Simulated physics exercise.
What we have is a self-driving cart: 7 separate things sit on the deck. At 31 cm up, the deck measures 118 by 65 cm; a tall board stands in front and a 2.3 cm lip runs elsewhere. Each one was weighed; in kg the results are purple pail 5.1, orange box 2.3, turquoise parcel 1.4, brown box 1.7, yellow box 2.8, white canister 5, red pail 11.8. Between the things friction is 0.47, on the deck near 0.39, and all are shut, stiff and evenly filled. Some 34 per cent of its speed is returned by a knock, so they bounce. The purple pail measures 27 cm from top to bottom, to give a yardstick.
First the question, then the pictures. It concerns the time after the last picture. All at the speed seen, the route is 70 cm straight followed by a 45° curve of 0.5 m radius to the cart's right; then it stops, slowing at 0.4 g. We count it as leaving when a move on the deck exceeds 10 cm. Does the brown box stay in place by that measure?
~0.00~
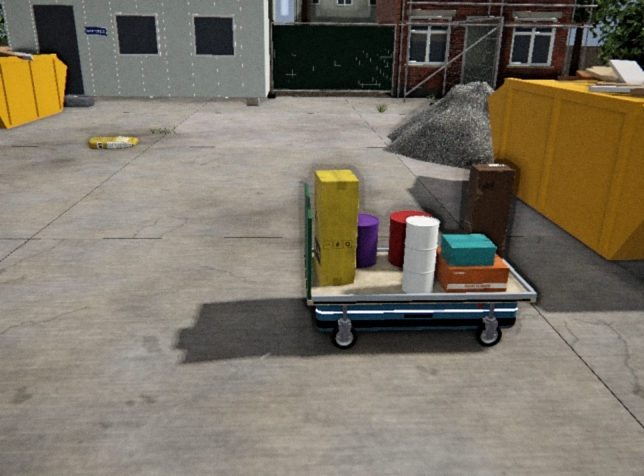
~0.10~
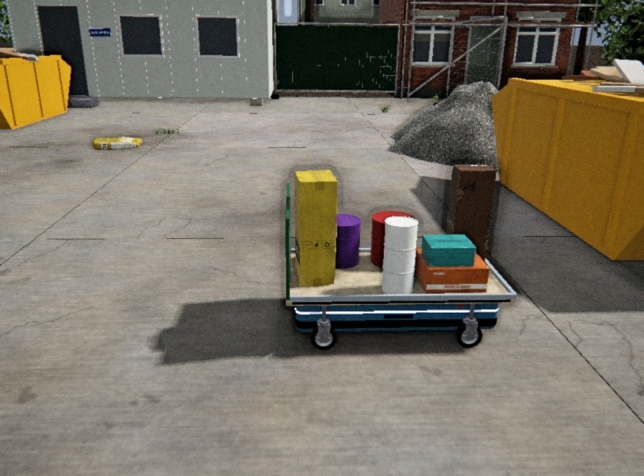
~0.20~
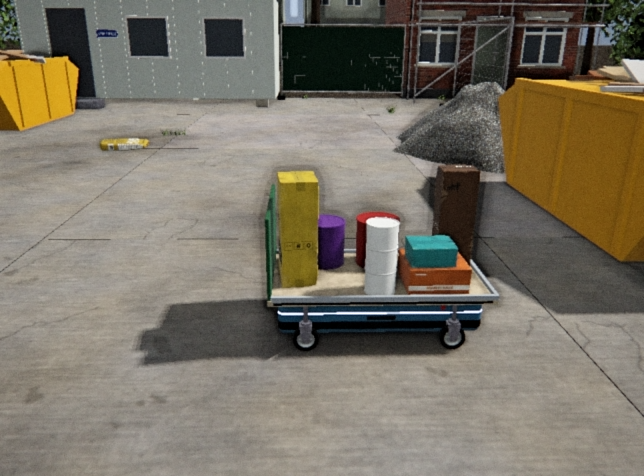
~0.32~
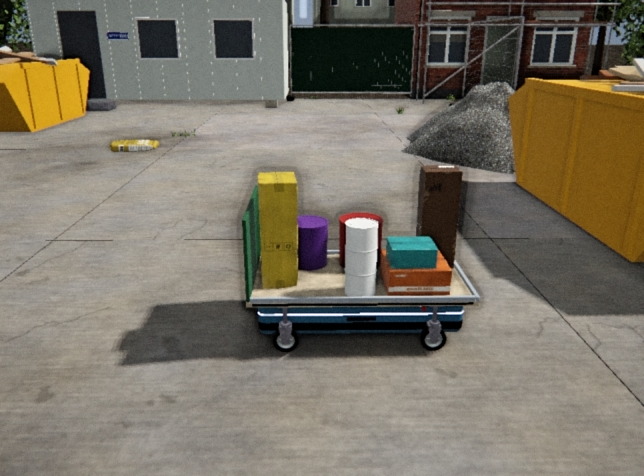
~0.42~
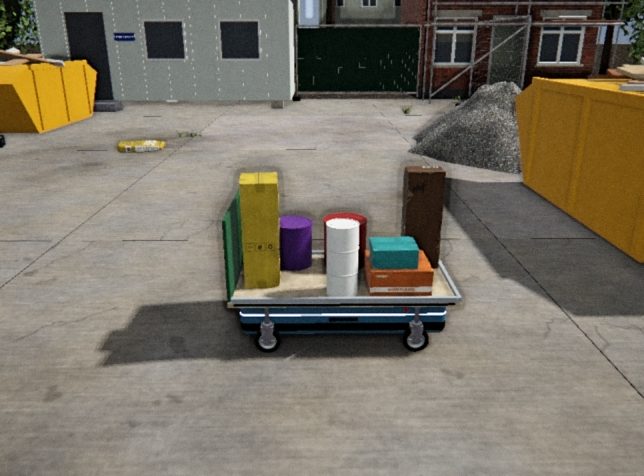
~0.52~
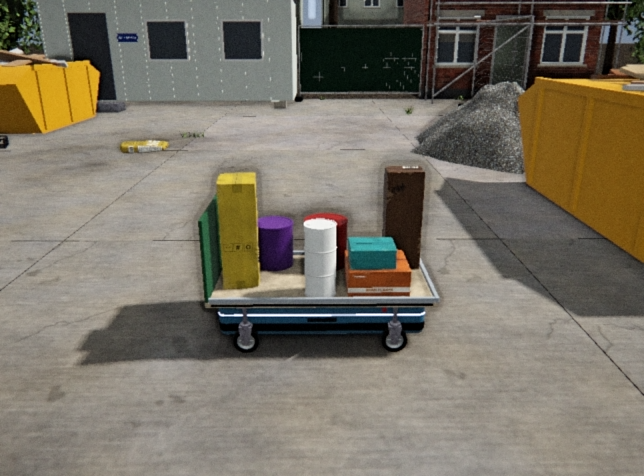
Yes, in range.
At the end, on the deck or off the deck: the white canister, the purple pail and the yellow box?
White canister: Goes out of bounds; purple pail: Stays in bounds; yellow box: Goes out of bounds.
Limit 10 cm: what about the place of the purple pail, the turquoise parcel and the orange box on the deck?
Here is how it goes: The purple pail moves off; next, the turquoise parcel remains near its start; last, the orange box remains near its start.
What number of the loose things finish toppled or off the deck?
That comes to 2.
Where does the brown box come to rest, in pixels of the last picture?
It finishes at roughly (282, 204).
After 0.82 s, cart 107 cm along, turned 25°; yellow box 13° off upright; purple pail 13° off upright; white canister 17° off upright.
After 1.22 s, cart 154 cm along, turned 45°; yellow box and white canister now off the deck; red pail moved 11 cm; purple pail moved 5 cm.
After 1.62 s, cart 161 cm along, turned 45°, stopped; brown box moved 3 cm near (282, 204); purple pail moved 18 cm; red pail moved 12 cm.
In the end (2.3 s), off the deck, yellow box and white canister; not toppled but over 10 cm from the start, purple pail and red pail; the other 3 under 10 cm from the start. At the end, from the last picture's camera, brown box near (282, 204).
